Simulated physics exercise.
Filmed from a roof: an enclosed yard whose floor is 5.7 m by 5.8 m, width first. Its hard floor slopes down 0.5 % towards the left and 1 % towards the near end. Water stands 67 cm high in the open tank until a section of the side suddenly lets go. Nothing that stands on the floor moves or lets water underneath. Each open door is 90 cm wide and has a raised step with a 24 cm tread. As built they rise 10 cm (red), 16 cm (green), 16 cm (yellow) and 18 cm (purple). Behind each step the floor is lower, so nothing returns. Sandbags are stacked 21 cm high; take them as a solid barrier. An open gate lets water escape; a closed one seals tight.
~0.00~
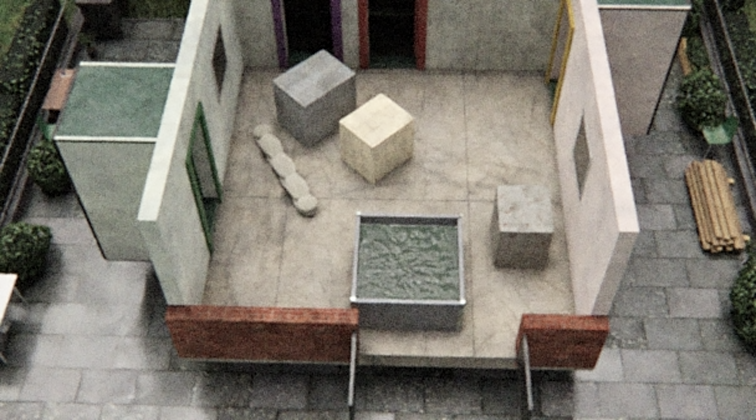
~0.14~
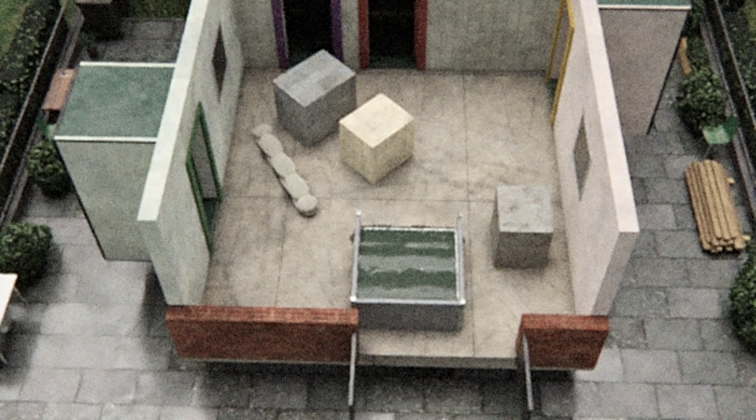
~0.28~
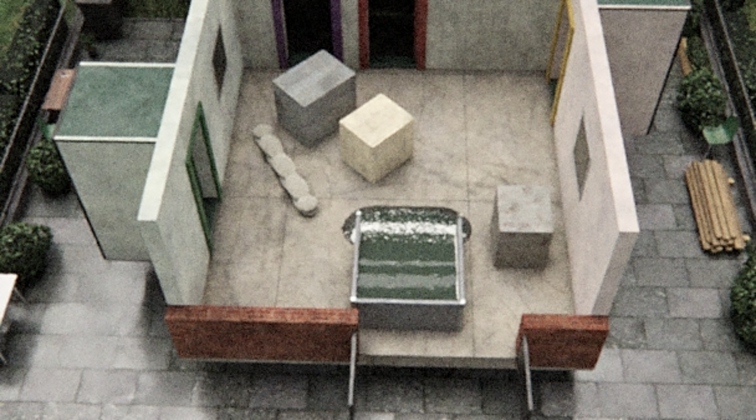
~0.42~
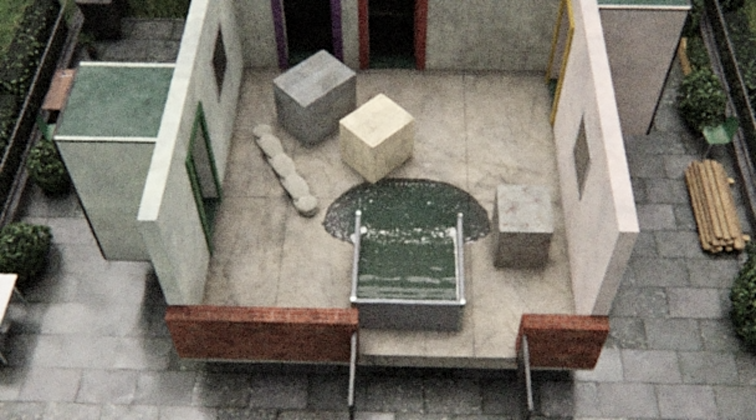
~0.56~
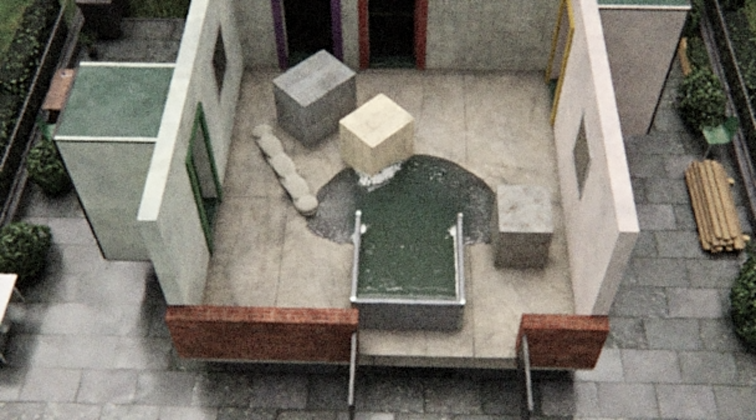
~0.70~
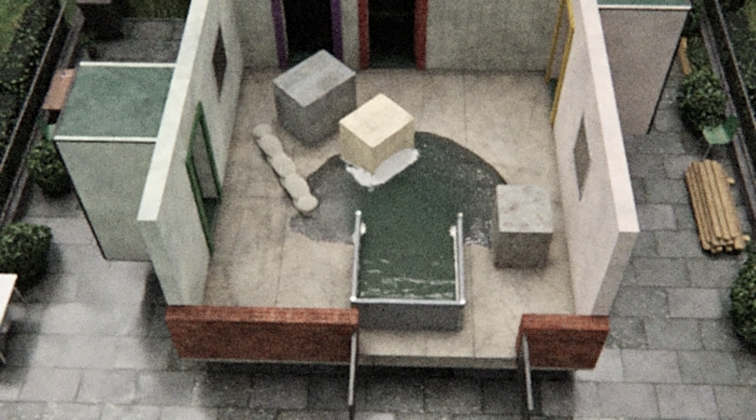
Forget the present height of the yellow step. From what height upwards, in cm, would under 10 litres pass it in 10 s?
It would have to be roughly 21 cm high.
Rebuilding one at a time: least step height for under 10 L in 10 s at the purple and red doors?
Roughly 8.0 cm at purple and 7.5 cm at red.
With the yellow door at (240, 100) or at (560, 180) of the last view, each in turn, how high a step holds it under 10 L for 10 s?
About 9.0 and 7.5 cm.
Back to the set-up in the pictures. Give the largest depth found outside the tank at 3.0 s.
About 26 cm.
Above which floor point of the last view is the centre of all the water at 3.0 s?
Around (423, 154).
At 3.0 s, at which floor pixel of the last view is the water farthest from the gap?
Around (244, 67).
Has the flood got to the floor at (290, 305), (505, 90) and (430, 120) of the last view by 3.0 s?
In turn: Not reached, under water, flooded.
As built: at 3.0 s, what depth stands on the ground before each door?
In cm: Red 6, green 1, yellow 23, purple 2.
After 1.4 s water covers 35 % of the floor, deepest (36 cm) near (383, 180); it has not reached the yellow door.
After 3.0 s water covers 55 % of the floor, deepest (26 cm) near (523, 85); 23 cm at the yellow door, 15 litres in over its 16 cm step.
After 10.0 s water covers 95 % of the floor, deepest (12 cm) near (197, 336); 4 cm at the yellow door, 28 litres in over its 16 cm step.
At the yellow door as built, the water arrived by 1.9 s and peaked near 26 cm at 2.4 s.
With a step of 18.5 cm, 17 litres would have come in within the 10 s; with 24.5 cm, 5 litres. So under 10 litres takes about 21 cm.
